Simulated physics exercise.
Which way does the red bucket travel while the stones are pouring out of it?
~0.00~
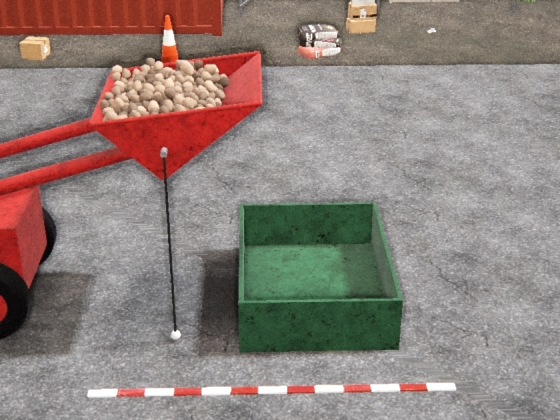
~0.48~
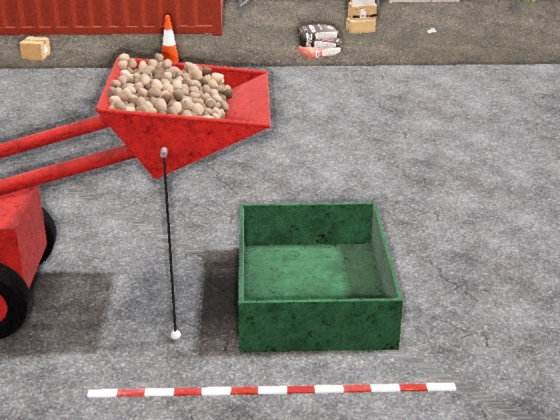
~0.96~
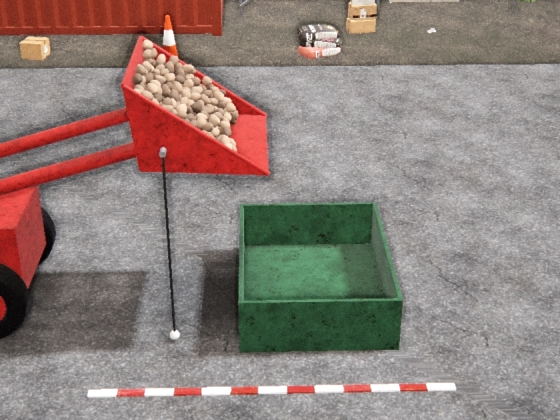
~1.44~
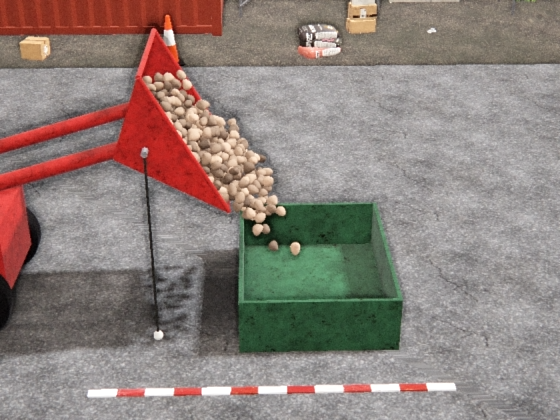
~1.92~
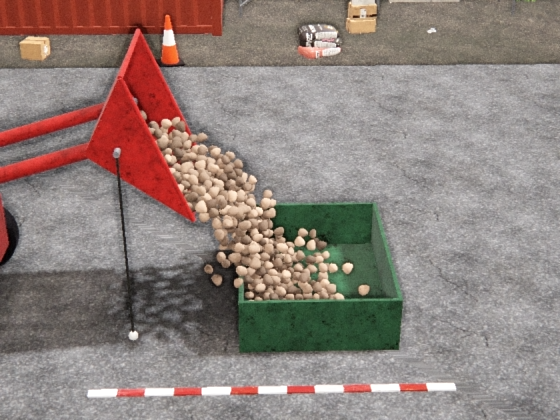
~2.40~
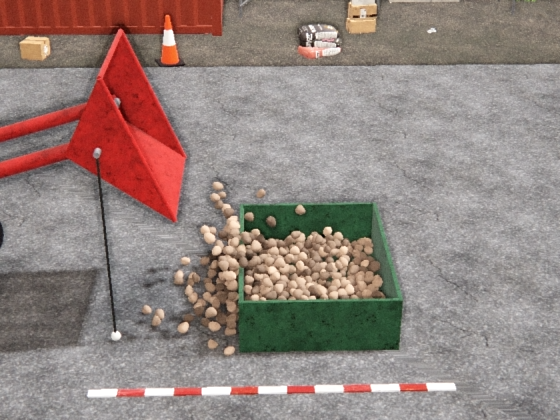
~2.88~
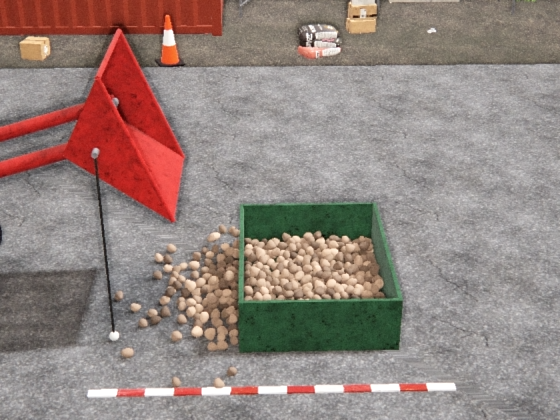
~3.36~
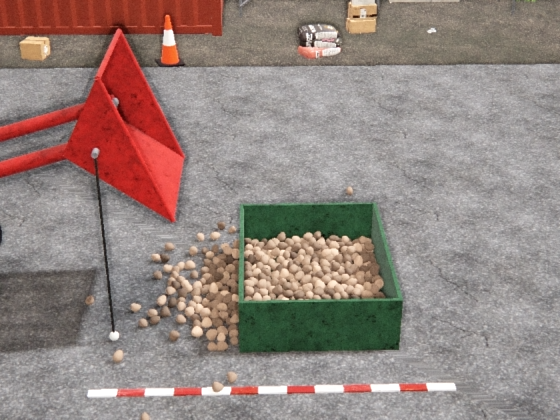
The red bucket moves to the left, away from the green bin, as the machine draws back.
